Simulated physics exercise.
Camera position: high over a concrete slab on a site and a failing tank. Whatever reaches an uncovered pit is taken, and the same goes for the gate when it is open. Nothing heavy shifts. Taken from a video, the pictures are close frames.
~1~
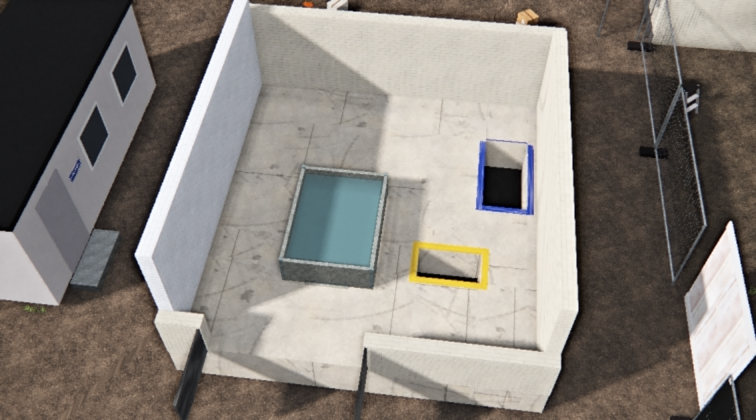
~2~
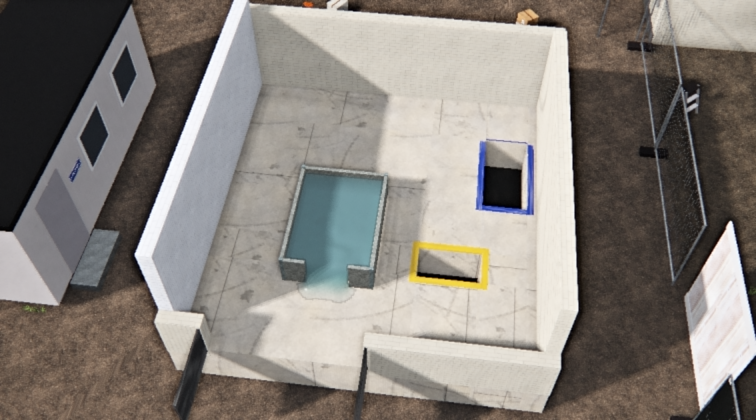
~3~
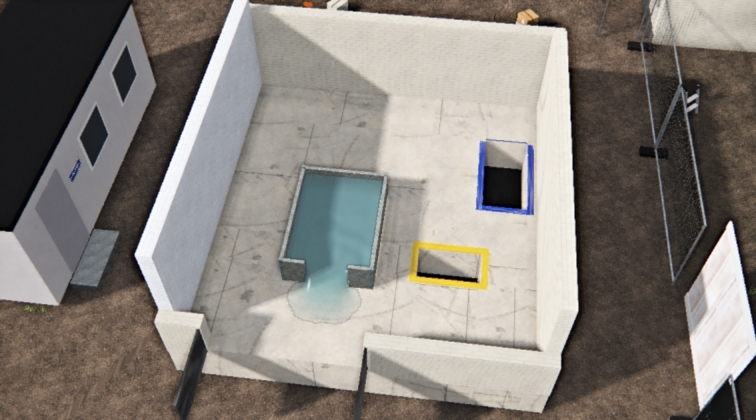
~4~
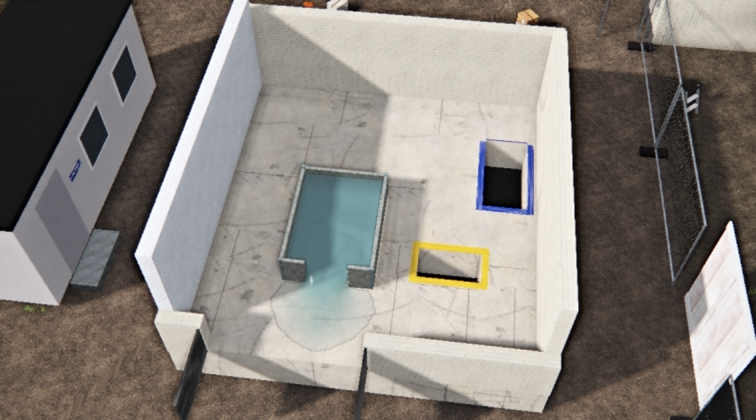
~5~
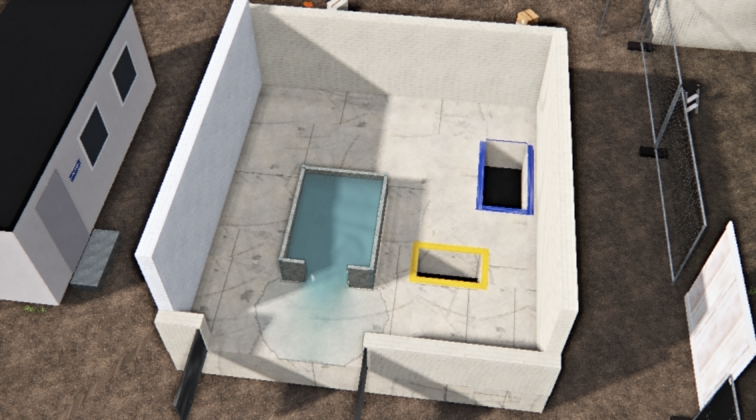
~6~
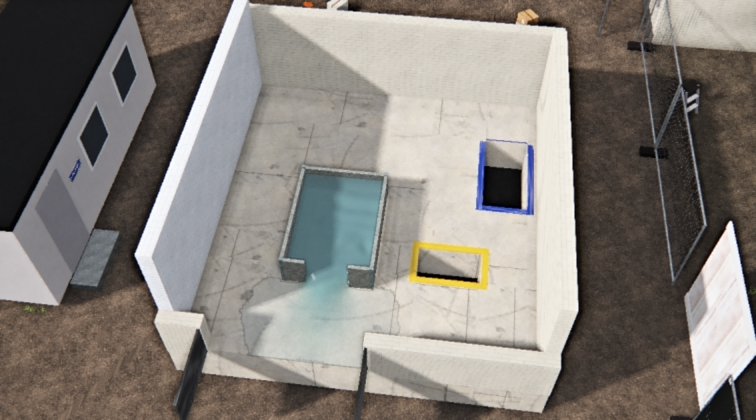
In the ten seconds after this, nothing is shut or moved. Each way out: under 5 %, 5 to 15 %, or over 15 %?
Outcome: Gate: The top band; blue pit: The bottom band; yellow pit: The bottom band.
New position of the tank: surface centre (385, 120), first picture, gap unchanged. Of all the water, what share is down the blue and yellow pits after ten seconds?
Within ten seconds, blue collects 2 percent of the total and yellow collects 15 percent.
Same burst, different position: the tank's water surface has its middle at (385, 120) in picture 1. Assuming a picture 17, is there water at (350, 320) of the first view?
Soaked.
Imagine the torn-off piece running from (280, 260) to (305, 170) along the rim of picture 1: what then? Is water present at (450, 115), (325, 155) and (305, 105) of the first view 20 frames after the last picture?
So the first one is left untouched, the next drenched, and the last drenched.
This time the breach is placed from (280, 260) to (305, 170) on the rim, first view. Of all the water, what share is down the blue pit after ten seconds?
Roughly 14 per cent goes to the blue pit.
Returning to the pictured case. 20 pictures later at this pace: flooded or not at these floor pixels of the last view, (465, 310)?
Judging by the scene, that place would be inundated.
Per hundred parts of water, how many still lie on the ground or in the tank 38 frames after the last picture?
Estimate: Close to 44 %.
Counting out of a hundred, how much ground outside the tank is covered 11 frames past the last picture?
Close to 15 %.
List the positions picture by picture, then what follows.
The tank at (336, 218) is whole and still, in the first frame.
The front is at (304, 294), out from the gap at (328, 276), in the second frame.
Water pours out at (328, 277) and has run to (303, 315), in the third frame.
Water pours out at (328, 277) and has run to a hidden place, in the fourth frame.
The front is at a hidden place, out from the gap at (328, 277), in the fifth frame.
Water pours out at (328, 276) and has run to a hidden place, in the sixth frame.
A moment on, water covers 10 % of the floor; the gate 11 %, the blue pit 0 %, the yellow pit 0 %.
Next, water covers 15 % of the floor; the gate 25 %, the blue pit 0 %, the yellow pit 0 %.
Then, water covers 20 % of the floor; the gate 39 %, the blue pit 0 %, the yellow pit 0 %.
Later, water covers 20 % of the floor; the gate 56 %, the blue pit 0 %, the yellow pit 0 %.
In the end, water covers 20 % of the floor; the gate 69 %, the blue pit 1 %, the yellow pit 2 %.
